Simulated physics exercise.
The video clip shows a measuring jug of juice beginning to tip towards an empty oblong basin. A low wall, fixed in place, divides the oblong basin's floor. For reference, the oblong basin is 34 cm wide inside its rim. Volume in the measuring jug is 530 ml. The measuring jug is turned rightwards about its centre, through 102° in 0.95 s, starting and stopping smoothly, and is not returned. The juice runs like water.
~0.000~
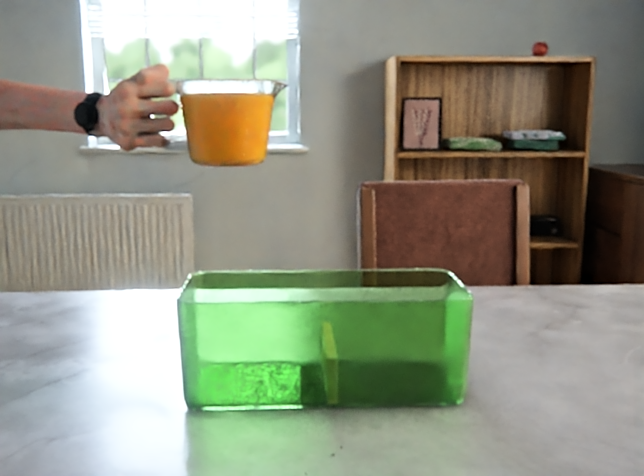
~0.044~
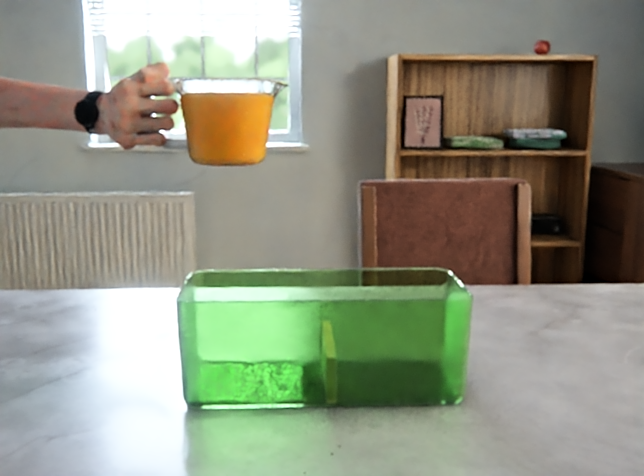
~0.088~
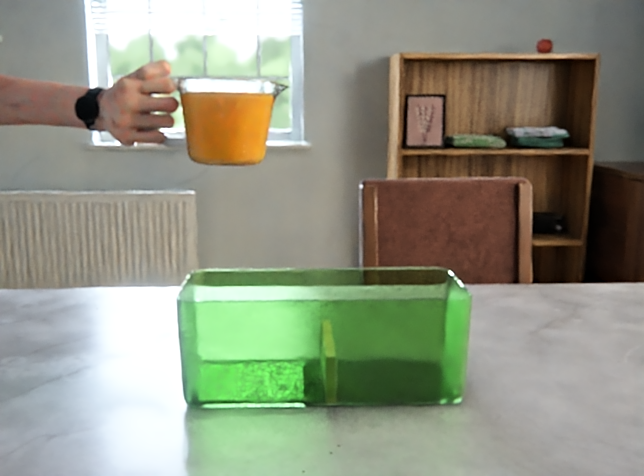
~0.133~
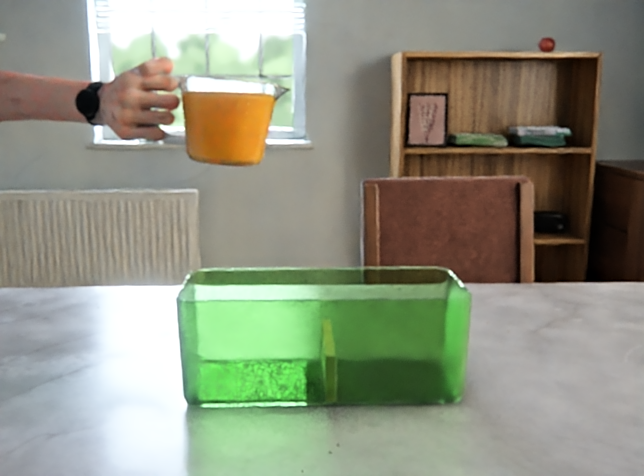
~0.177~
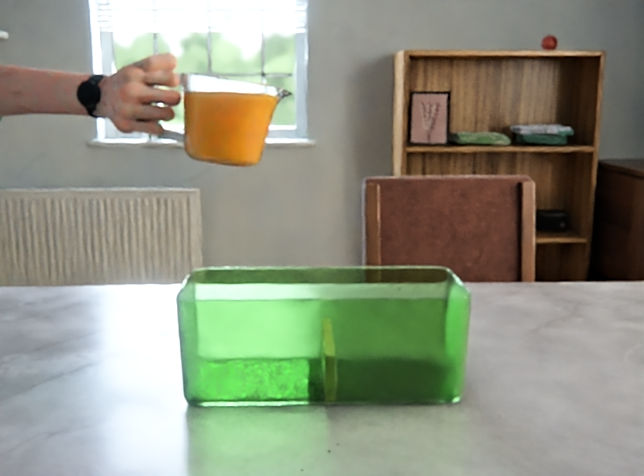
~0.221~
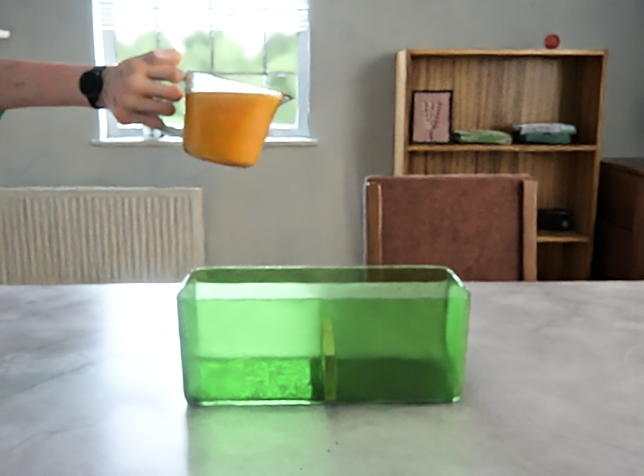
A hand with a dark wristwatch, reaching in from the left, holds a clear measuring jug of orange juice and slowly tilts it slightly rightwards. Below, a green see-through oblong basin with a low yellowish wall dividing its floor sits on a pale grey table. Seen from across the table, the room behind has a bright window, a radiator, a brown chair and wooden shelves, shifting very slightly in view.
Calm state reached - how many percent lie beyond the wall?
78 percent, roughly.
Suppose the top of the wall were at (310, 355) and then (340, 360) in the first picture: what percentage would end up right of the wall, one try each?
The first gives near 90 per cent and the second near 65 per cent.
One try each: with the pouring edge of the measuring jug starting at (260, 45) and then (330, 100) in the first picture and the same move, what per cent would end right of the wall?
Result: 50 per cent, then 95 per cent.
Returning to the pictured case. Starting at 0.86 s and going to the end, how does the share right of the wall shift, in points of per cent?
Change in share is positive, near 16 percent.
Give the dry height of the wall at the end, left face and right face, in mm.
Left about 52 mm, right about 36 mm.
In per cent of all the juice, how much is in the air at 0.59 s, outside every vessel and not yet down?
30 %.
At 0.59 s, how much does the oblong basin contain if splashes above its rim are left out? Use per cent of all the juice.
About 7 per cent.
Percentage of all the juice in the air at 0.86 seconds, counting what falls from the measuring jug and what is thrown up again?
Around 22 percent of it is airborne.
By 0.59 s the tilt is 70° and 63 per cent is still to pour, 0 is left of the wall and 7 right of it.
By 0.86 s the tilt is 100° and 12 per cent is still to pour, 4 is left of the wall and 63 right of it.
By 1.14 s the tilt is 102° and 0 per cent is still to pour, 19 is left of the wall and 78 right of it.
By 1.45 s the tilt is 102° and 0 per cent is still to pour, 20 is left of the wall and 78 right of it.
At rest 20 per cent lies left of the wall, 78 right of it and 1 outside.
